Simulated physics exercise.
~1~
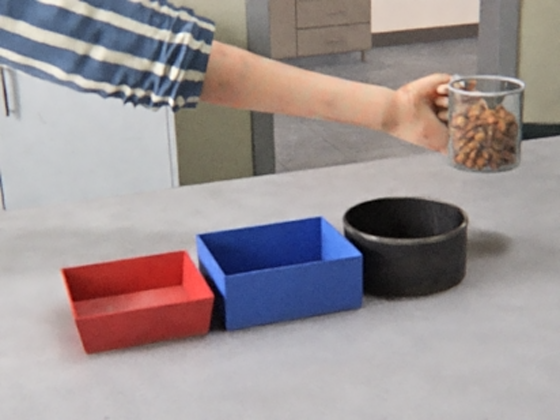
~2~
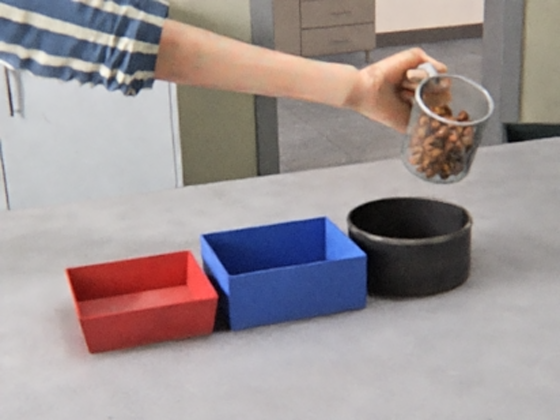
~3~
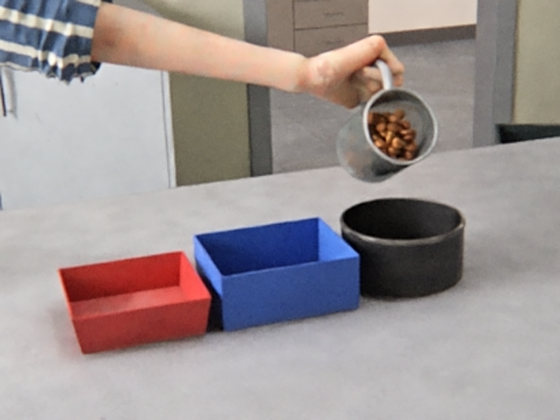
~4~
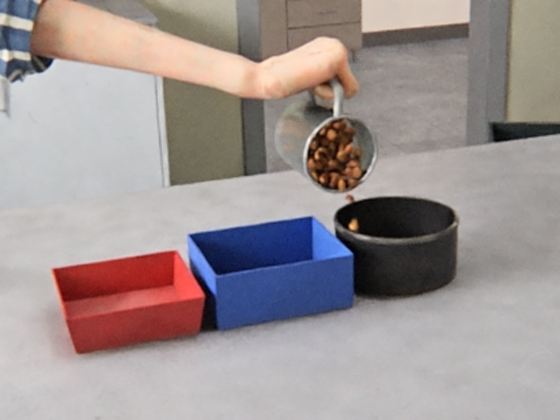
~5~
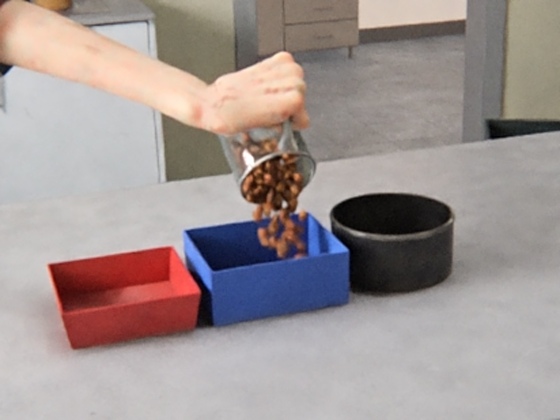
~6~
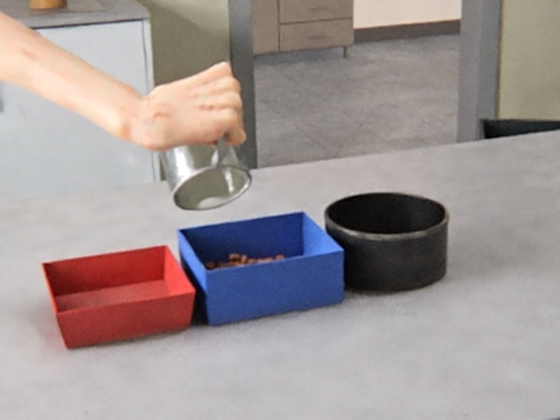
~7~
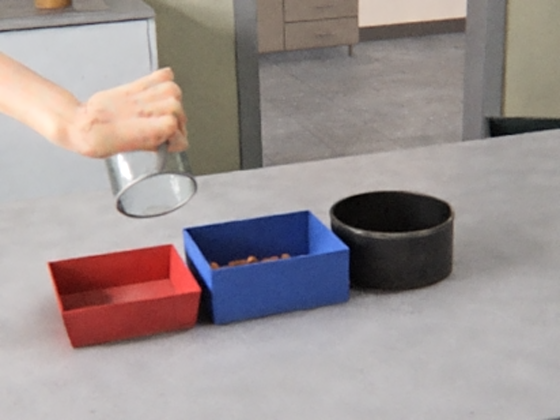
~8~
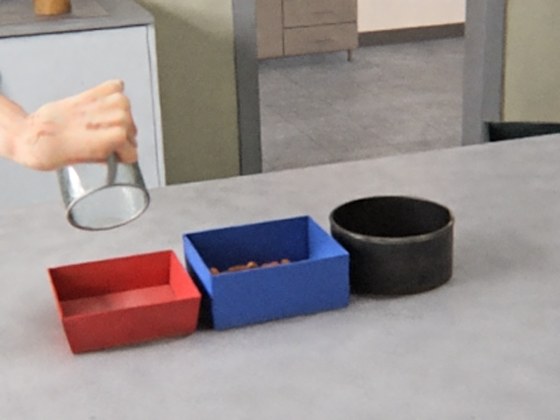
A hand and forearm in a blue-and-white striped sleeve reach in from the left, holding a clear glass cup of brown kibble above a grey tabletop. Seen from slightly above, a red tin sits at left, a blue tin in the middle and a round black pot at right, with cabinets and a doorway behind. The hand carries the cup leftward, tipping it steadily. Kibble starts to spill near the black pot's edge, then pours into the blue tin. The emptied cup continues left, upside down, over the red tin, leaving the kibble in the blue tin.
